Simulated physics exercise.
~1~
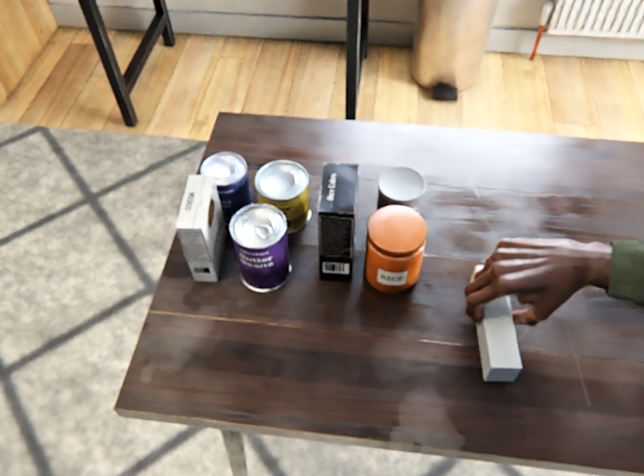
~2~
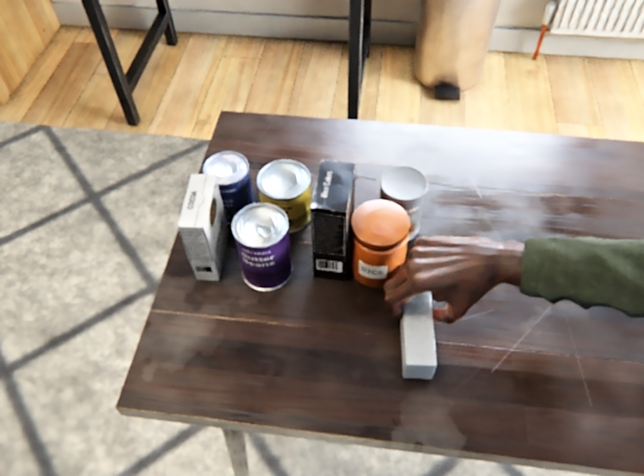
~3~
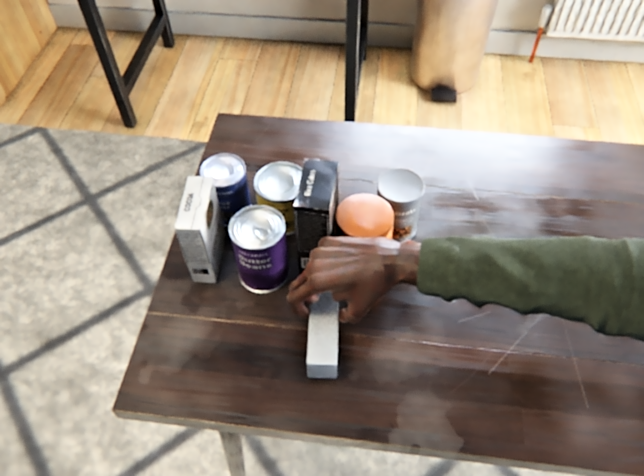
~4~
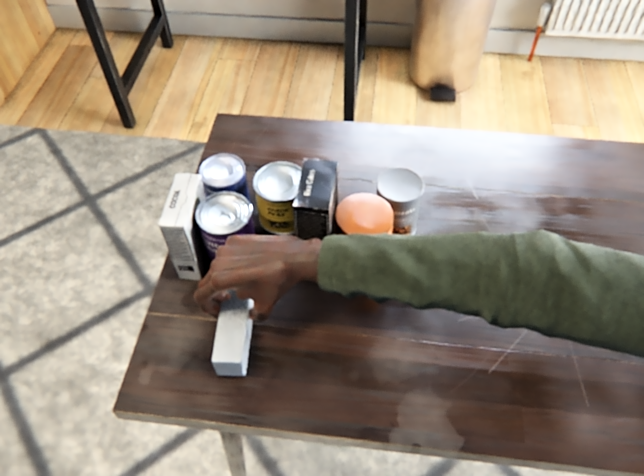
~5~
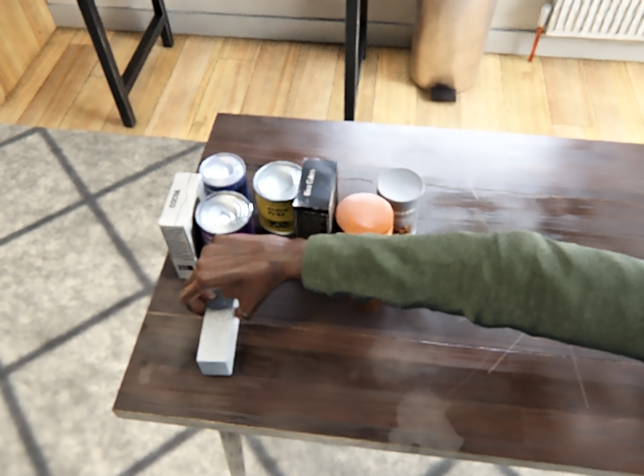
A hand slides a pale block left along a dark table, nudging the orange jar, black packet, then purple tin, all staying upright.
